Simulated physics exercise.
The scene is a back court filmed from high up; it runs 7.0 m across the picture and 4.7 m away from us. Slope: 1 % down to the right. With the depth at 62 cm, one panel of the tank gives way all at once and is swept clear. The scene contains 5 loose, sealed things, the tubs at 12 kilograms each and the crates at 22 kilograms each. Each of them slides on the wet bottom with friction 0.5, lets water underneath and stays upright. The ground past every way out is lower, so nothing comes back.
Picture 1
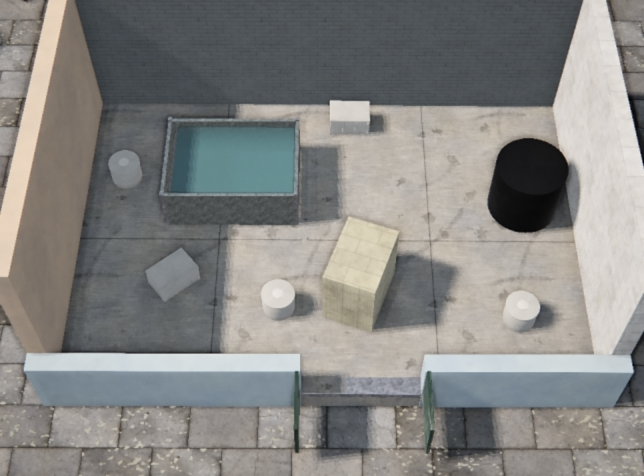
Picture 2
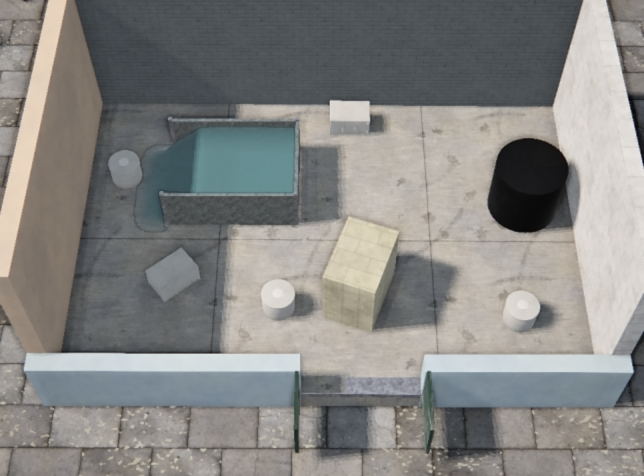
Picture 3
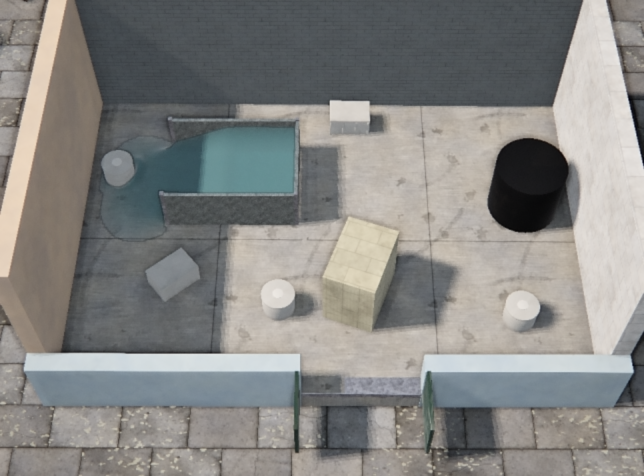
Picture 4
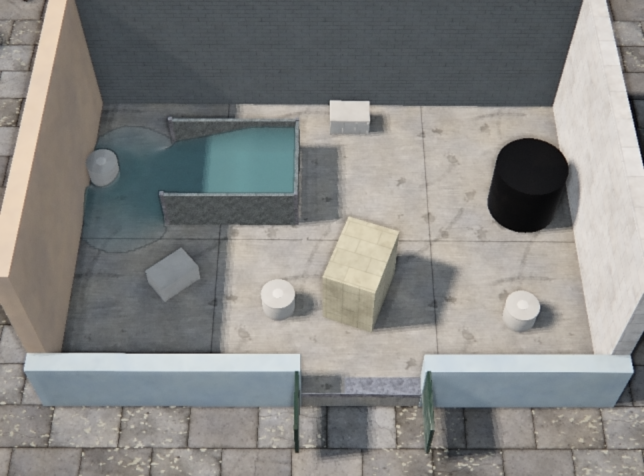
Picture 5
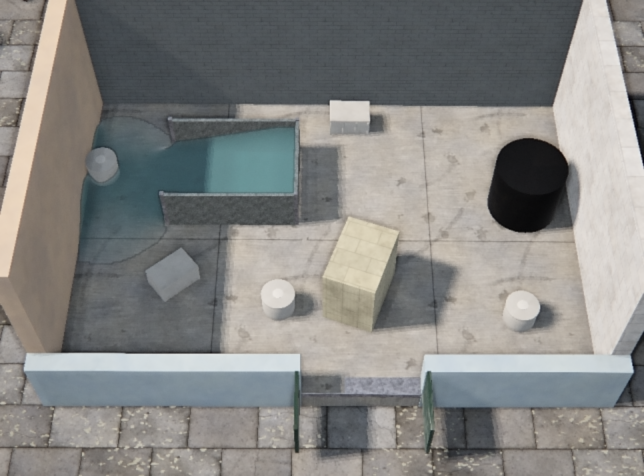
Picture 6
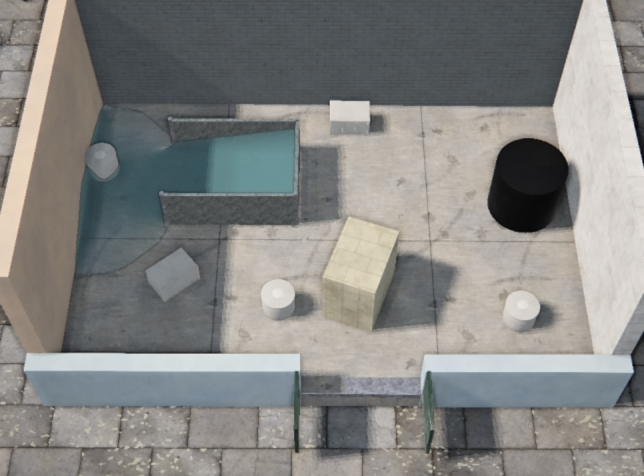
A walled back court with a slab floor and a gap in its low front wall is seen from high up by a still camera. A rectangular tank of blue-green water stands at back left, with pale tubs, small blocks, a cream block and a black cylinder around it. The tank's left panel gives way, and water spreads leftward, pushing the nearest tub towards the left wall, where it floats.
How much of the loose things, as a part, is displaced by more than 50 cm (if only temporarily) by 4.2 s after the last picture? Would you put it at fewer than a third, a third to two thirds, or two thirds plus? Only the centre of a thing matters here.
A moderate share, a third or more but below two thirds.
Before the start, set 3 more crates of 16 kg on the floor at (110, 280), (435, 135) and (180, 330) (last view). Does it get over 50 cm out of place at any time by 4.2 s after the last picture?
Well, in turn they are above that, above that and above that.
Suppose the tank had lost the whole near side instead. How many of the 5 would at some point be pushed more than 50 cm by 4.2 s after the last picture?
In that case the number is 3.
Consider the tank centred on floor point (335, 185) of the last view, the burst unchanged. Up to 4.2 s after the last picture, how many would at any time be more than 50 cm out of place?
Then the count would be 2.
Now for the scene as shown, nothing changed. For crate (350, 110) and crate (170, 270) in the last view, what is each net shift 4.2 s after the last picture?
First: 200 cm. Second: 5 cm.
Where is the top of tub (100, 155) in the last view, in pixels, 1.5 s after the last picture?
Position: Approx. (188, 99).
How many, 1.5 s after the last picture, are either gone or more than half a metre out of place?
The number I get is 1.
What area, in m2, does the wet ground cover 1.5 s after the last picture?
Roughly 11.0 m2 of it is wet.
Then, 0.4 s after the last picture 0 of 5 are over 50 cm from their spots; 1 afloat.
Then, 1.5 s after the last picture 1 of 5 are over 50 cm from their spots; 0 afloat.
Then, 2.8 s after the last picture 2 of 5 are over 50 cm from their spots; 1 afloat.
Then, 4.2 s after the last picture 2 of 5 are over 50 cm from their spots, and 2 have been at some point; 0 afloat.
